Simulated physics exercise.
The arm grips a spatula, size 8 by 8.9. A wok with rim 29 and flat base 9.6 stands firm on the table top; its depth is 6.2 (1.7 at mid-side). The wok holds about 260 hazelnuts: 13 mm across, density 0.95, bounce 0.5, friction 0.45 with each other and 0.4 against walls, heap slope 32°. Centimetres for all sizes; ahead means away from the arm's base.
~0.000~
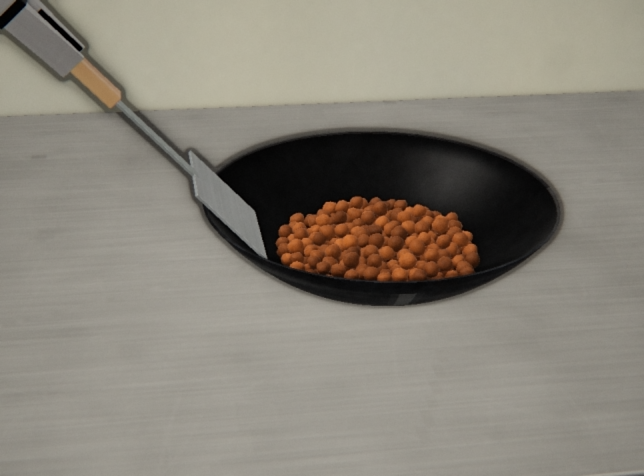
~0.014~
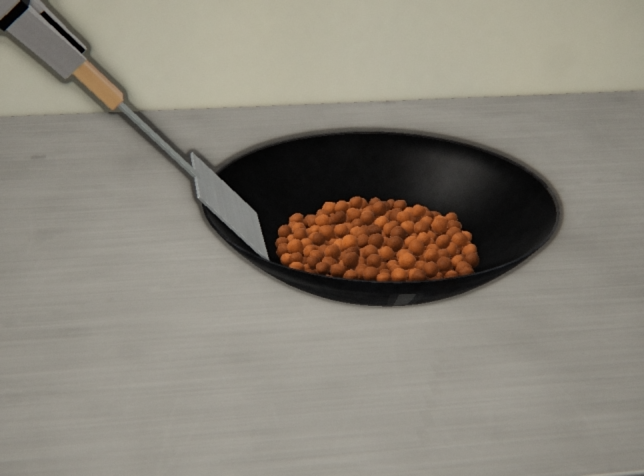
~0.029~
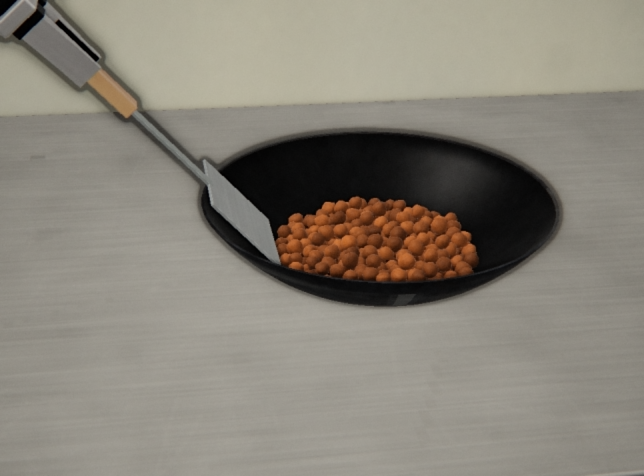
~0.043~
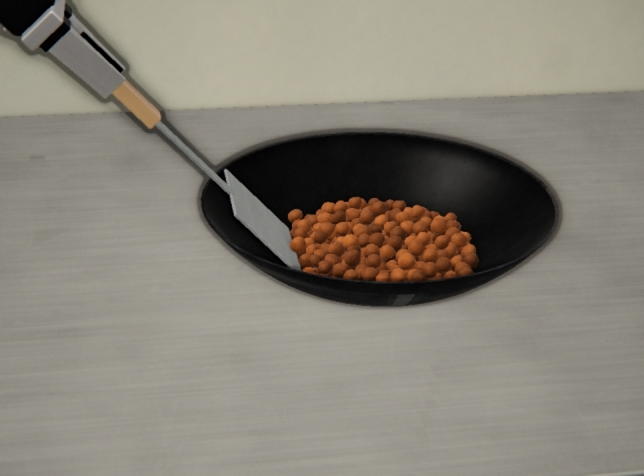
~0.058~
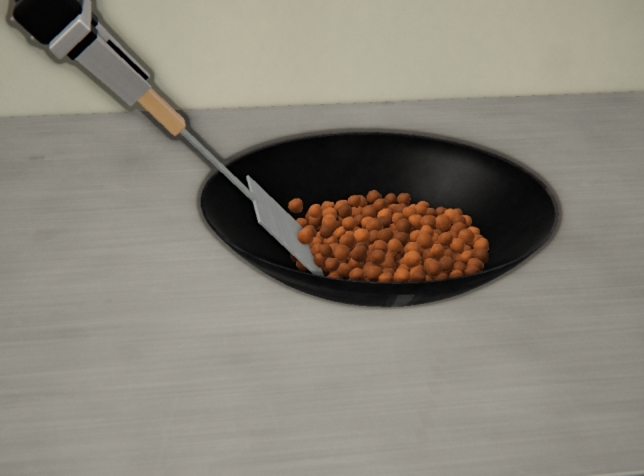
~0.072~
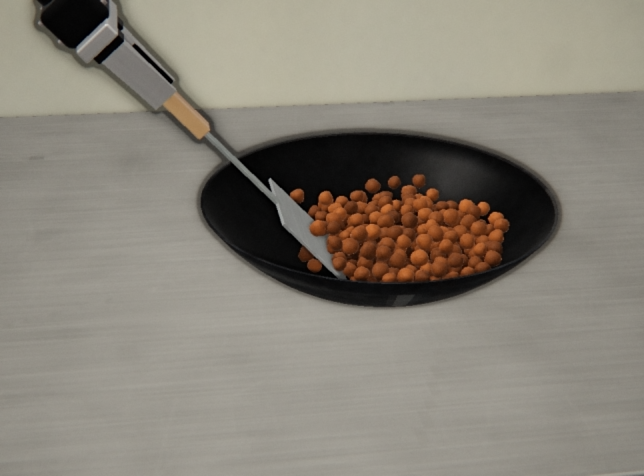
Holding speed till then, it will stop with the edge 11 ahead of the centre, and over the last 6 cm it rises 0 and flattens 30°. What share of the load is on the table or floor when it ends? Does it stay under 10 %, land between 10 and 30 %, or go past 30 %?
It goes past 30 %.
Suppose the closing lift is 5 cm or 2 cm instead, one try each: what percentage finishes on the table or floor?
Estimates, in order: 55 % then 60 %.
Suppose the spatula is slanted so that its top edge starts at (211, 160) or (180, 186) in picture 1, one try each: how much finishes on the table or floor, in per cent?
Roughly 60% and 50%.
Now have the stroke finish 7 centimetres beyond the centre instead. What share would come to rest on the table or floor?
Roughly 20 %.
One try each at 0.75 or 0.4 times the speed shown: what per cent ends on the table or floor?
Some 40 per cent, then some 20 per cent, on the table or floor.
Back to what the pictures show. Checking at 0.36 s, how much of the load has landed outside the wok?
Some 15 per cent.
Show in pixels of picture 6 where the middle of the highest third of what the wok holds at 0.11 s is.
I'd put it close to (452, 215) in the last picture.
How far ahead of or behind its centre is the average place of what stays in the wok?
Some 4.0 cm ahead of the centre.
After 0.11 s, sloping 48°, highest piece 7 above the table; 259 in the wok.
After 0.14 s, sloping 42°, highest piece 10 above the table; 253 in the wok, 6 on the blade or in flight.
After 0.36 s, sloping 18°, highest piece 13 above the table; 112 in the wok, 43 on the table or floor, 104 on the blade or in flight.
After 1.41 s, sloping 18°, highest piece 5 above the table; 147 on the table or floor, 112 in the wok.
At rest, 147 on the table or floor, 112 in the wok. That is 57 % on the table or floor.
